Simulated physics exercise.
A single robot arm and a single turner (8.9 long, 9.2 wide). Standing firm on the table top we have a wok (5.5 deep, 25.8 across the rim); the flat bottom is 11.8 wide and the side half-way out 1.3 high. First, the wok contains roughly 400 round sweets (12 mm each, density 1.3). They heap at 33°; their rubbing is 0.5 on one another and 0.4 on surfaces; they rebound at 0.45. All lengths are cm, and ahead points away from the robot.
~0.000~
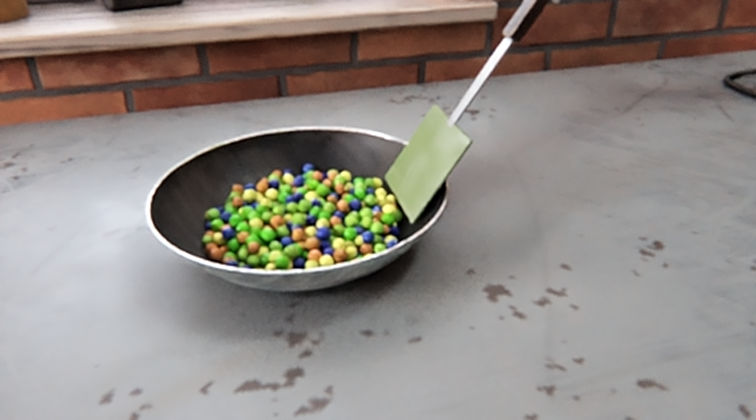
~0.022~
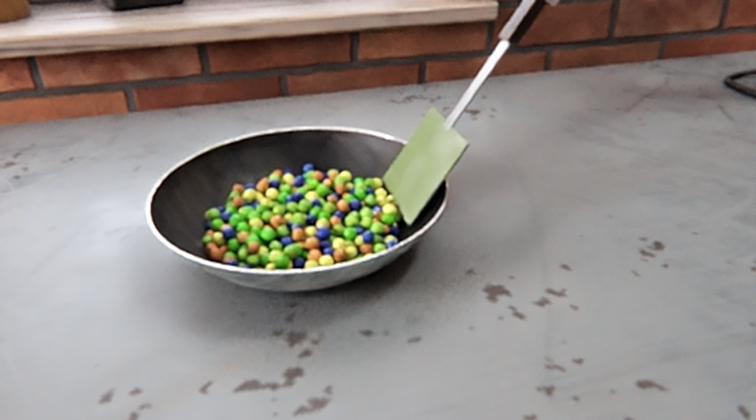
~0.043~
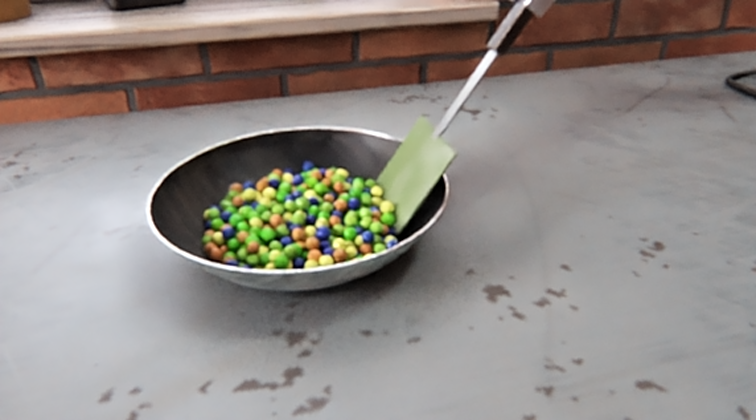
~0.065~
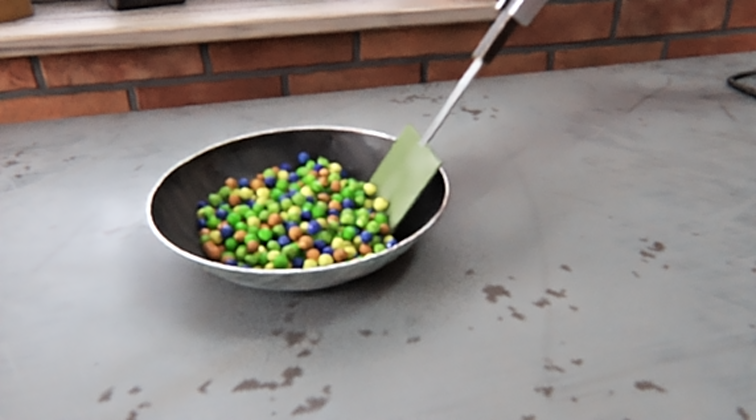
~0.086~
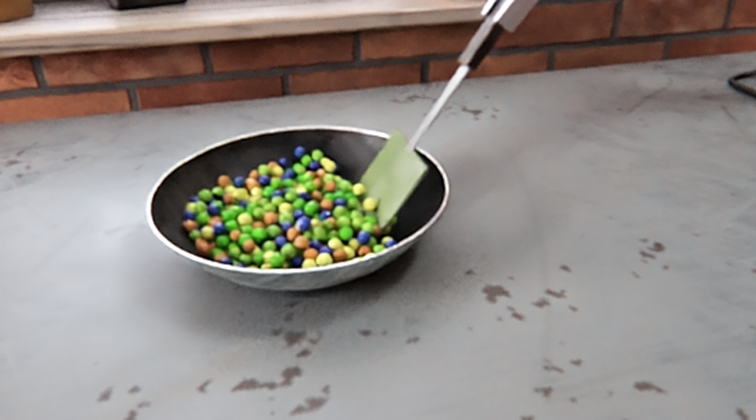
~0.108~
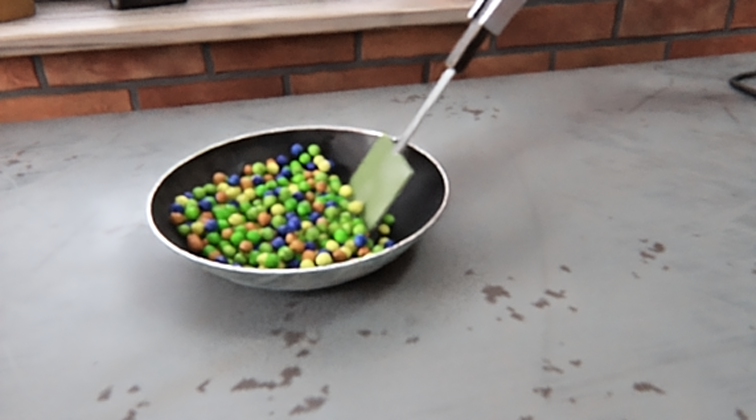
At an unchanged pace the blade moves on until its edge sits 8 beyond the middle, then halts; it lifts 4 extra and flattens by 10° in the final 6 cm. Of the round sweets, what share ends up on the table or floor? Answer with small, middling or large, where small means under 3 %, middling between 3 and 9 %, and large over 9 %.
It is large.
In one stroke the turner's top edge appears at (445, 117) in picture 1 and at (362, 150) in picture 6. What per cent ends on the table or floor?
Near 30 in a hundred.
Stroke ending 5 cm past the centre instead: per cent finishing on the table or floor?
In that case around 0 per cent.
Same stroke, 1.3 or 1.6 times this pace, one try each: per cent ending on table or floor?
Roughly 20 % and roughly 35 %.
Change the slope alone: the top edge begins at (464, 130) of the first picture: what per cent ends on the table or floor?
Some 15 per cent.
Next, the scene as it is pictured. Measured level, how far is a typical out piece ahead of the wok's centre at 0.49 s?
The distance is around 18 cm.
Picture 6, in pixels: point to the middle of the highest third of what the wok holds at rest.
Close to pixel (217, 218).
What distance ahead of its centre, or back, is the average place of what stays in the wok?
The kept load is shifted forward by about 4.0 cm.
After 0.18 s, sloping 55°, highest piece 6 above the table; 400 in the wok.
After 0.25 s, sloping 51°, highest piece 8 above the table; 398 in the wok, 2 on the blade or in flight.
After 0.49 s, sloping 45°, highest piece 7 above the table; 303 in the wok, 81 on the table or floor, 16 on the blade or in flight.
After 1.54 s, sloping 45°, highest piece 5 above the table; 303 in the wok, 97 on the table or floor.
In the end, 303 in the wok, 97 on the table or floor. That is 24 % on the table or floor.
